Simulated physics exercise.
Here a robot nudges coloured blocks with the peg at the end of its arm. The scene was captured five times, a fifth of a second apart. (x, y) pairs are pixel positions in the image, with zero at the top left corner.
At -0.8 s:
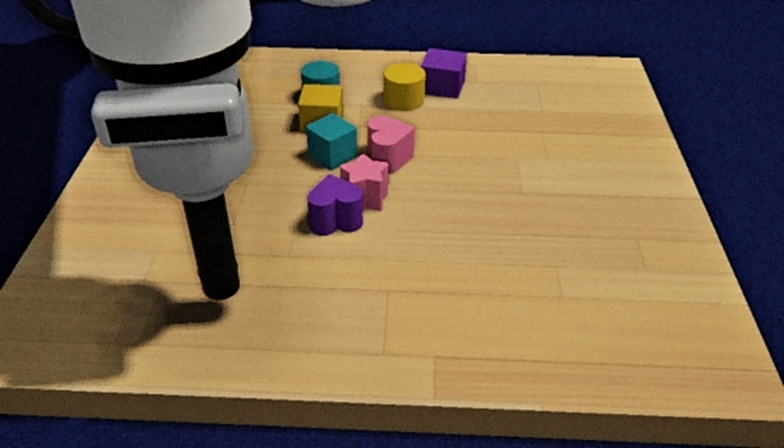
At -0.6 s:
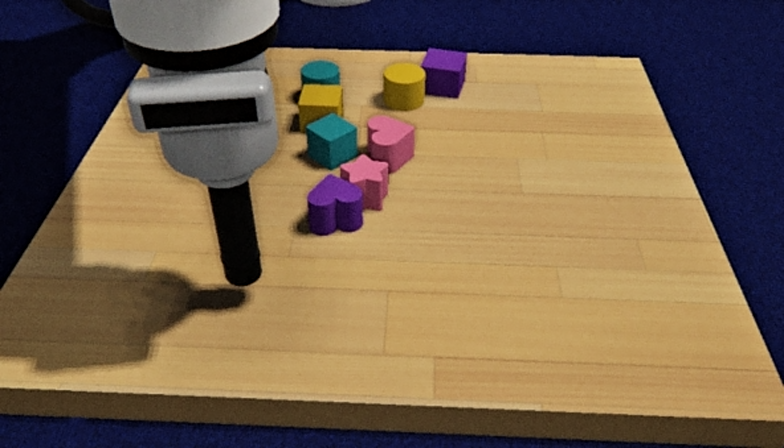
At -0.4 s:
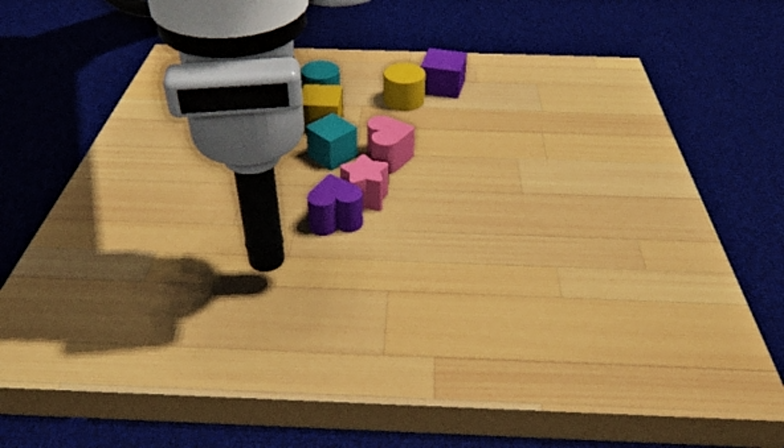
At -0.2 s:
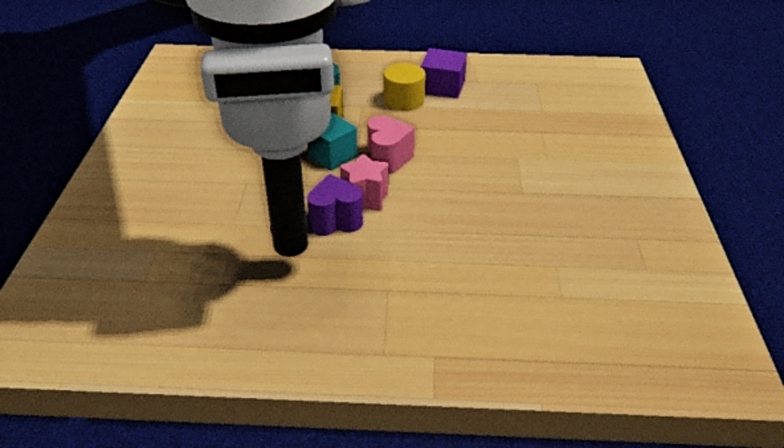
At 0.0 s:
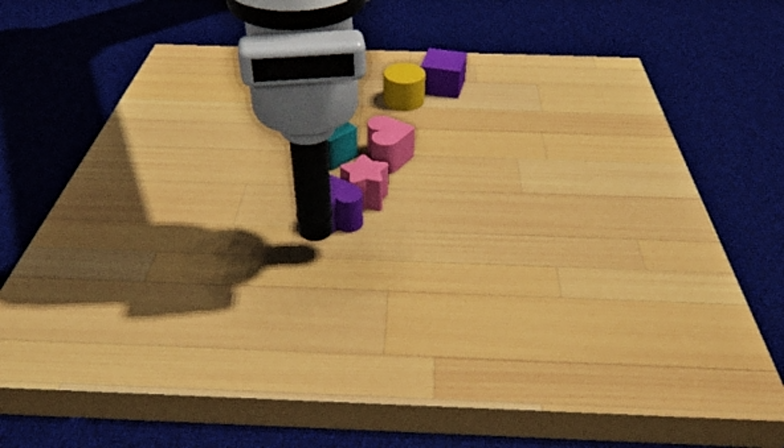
The clip opens with a robot arm's black peg at the left of a wooden board, below and left of a cluster of coloured blocks. The peg glides steadily up and to the right, its shadow following, until it is beside the purple heart block, partly covering it, while the blocks stay still.
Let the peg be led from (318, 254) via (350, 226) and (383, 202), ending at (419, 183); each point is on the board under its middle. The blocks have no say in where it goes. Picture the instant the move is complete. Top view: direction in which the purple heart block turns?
The answer is counter-clockwise.
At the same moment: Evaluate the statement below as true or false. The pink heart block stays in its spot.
False.
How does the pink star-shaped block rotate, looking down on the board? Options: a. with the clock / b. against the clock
a - with the clock.
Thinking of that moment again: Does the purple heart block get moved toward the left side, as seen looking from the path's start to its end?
I believe so.
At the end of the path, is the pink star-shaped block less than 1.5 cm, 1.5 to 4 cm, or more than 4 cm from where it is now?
Between 1.5 and 4 cm.
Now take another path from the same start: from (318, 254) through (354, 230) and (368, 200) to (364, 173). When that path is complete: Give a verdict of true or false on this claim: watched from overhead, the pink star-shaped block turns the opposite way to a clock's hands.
My answer: False.
On the path given first. One third of the way, peg at (350, 204); purple heart block at (340, 176); pink star-shaped block at (374, 157), turned 20° clockwise.
Two thirds of the way, peg at (384, 180); purple heart block at (339, 169), turned 40° anticlockwise; pink star-shaped block at (374, 152), turned 55° clockwise; pink heart block at (393, 126), turned 15° anticlockwise.
At the end, peg at (420, 162); turquoise square block unmoved; purple heart block at (339, 169), turned 40° anticlockwise; pink star-shaped block at (380, 149), turned 20° clockwise; pink heart block at (392, 121).
